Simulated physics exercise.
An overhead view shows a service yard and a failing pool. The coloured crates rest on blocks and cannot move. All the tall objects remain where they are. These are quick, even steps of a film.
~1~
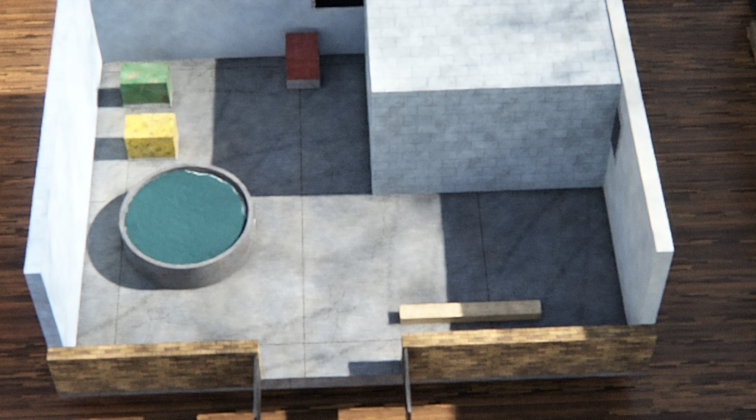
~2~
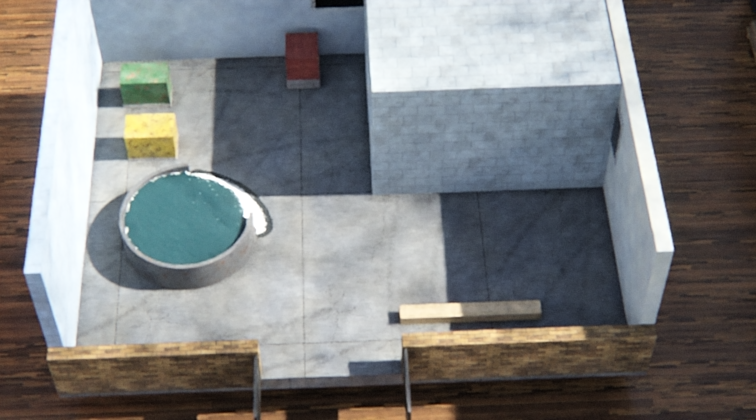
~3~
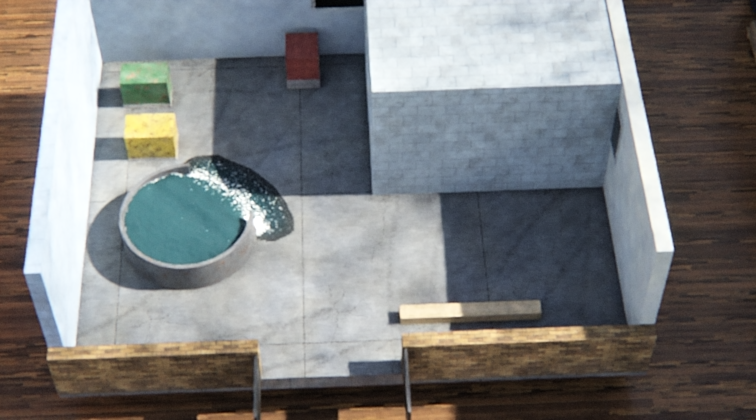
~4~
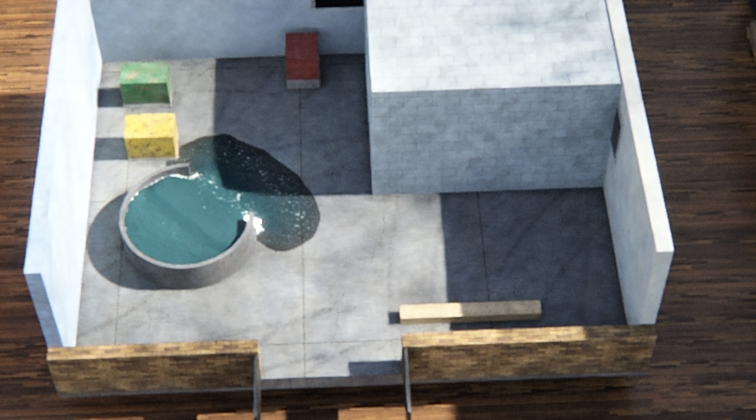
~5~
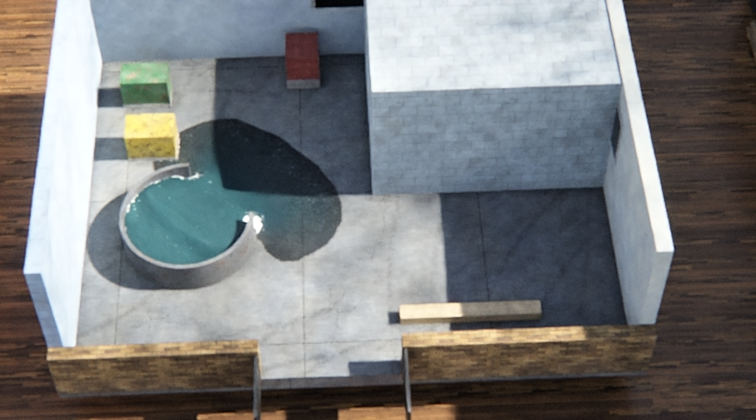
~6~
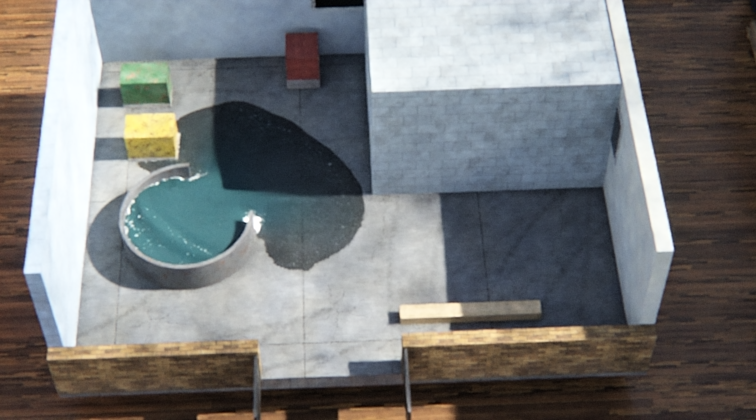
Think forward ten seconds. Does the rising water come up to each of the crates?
My prediction: The red crate is flooded; the yellow crate is flooded; the green crate is flooded.
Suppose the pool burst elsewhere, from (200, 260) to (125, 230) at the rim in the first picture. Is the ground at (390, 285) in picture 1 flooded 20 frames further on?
My call for that point is drenched.
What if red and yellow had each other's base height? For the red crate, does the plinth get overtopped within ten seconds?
Looks like the red crate is inundated.
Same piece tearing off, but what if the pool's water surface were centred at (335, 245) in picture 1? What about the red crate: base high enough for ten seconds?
Result: Red crate is untouched.
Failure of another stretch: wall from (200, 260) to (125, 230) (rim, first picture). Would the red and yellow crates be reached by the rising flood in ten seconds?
One by one: The red one escapes it; the yellow one is topped.
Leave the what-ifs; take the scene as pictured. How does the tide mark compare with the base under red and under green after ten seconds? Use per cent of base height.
Roughly 150 per cent, then 200 per cent.
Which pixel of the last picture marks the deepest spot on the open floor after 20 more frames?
Deepest point: About (328, 68).
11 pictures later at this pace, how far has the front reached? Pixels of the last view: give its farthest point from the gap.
Somewhere close to (512, 193).
A moment on, water covers 30 % of the floor; the red crate water round its plinth, the yellow crate water round its plinth, the green crate water round its plinth.
Next, water covers 35 % of the floor; the red crate water round its plinth, the yellow crate water round its plinth, the green crate water round its plinth.
Then, water covers 45 % of the floor; the red crate water round its plinth, the yellow crate water round its plinth, the green crate water round its plinth.
Later, water covers 55 % of the floor; the red crate water round its plinth, the yellow crate water round its plinth, the green crate water round its plinth.
In the end, water covers 85 % of the floor; the red crate was topped, the yellow crate was topped, the green crate was topped.
